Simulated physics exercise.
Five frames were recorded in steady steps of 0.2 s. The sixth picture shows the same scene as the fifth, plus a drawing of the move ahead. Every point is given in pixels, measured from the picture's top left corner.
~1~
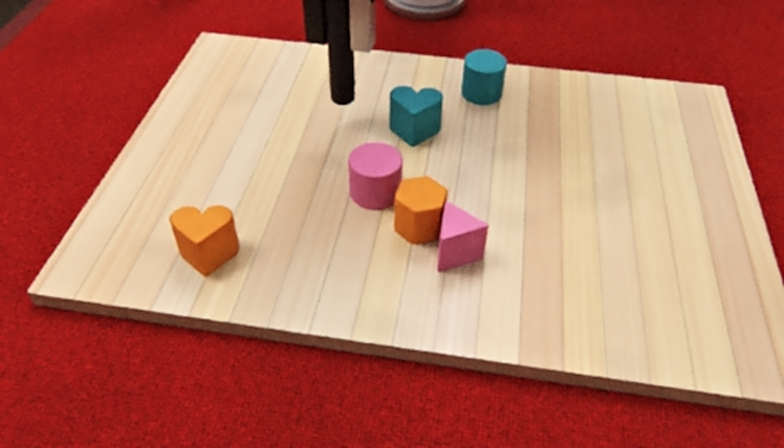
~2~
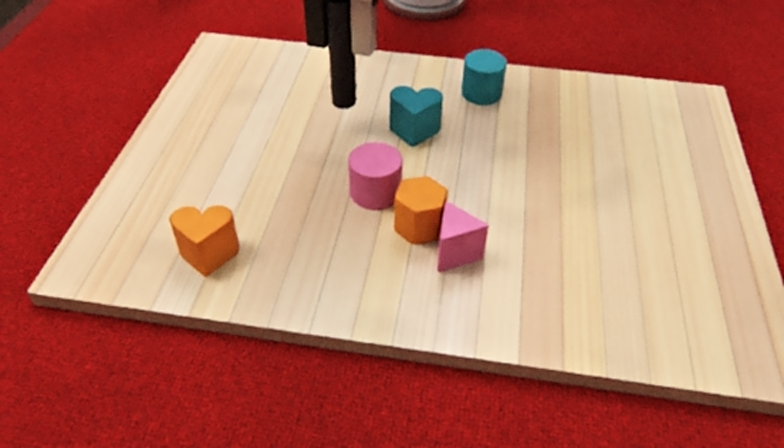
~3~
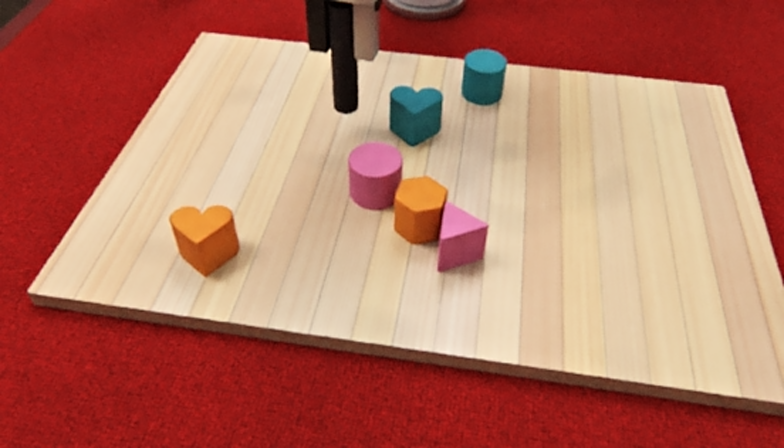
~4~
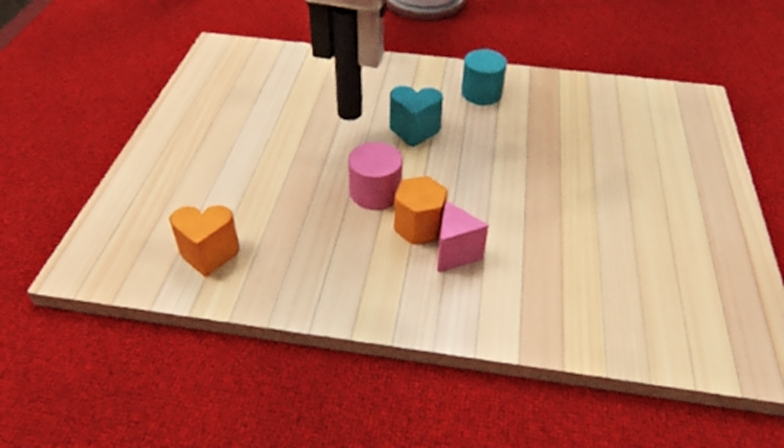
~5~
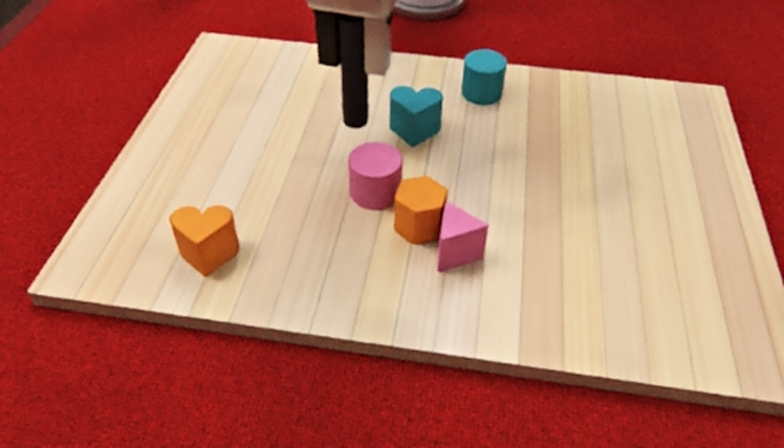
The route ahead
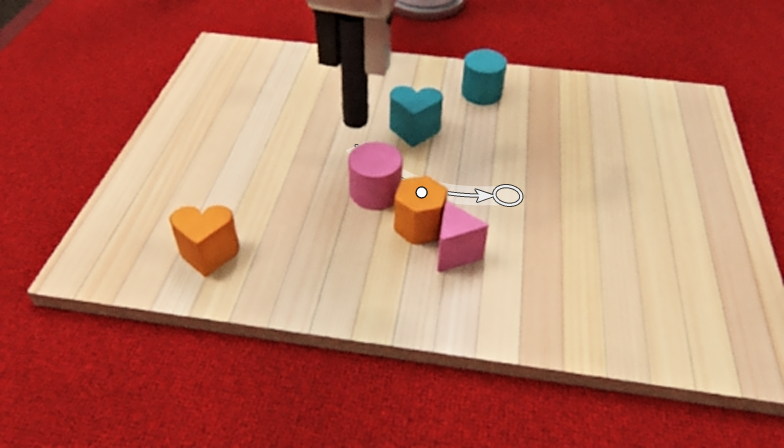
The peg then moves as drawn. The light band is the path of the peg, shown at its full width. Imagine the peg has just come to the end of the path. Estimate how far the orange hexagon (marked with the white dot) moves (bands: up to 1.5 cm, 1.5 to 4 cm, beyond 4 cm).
Moves under 1.5 cm.
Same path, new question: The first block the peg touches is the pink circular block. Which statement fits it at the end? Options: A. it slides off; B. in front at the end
My answer is option A.
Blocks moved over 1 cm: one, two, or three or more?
Here I'd predict a lone block moving more than 1 cm.
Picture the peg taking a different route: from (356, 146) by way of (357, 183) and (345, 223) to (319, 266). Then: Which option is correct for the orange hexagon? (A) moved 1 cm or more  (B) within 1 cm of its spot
Choice A: Moved 1 cm or more.
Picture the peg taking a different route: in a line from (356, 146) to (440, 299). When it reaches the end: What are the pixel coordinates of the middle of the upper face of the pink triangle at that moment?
Most likely (508, 237).
Drawn move, from (356, 146) via (393, 175) and (447, 193), ending at (508, 195); the dot is on the orange hexagon.
On the path given first. One third of the way, peg at (395, 152); pink circular block at (381, 167).
Two thirds of the way, peg at (450, 170); pink circular block at (382, 169); orange hexagon at (423, 196).
At the end, peg at (512, 172); pink circular block at (382, 169); turquoise heart still; orange hexagon at (423, 196).
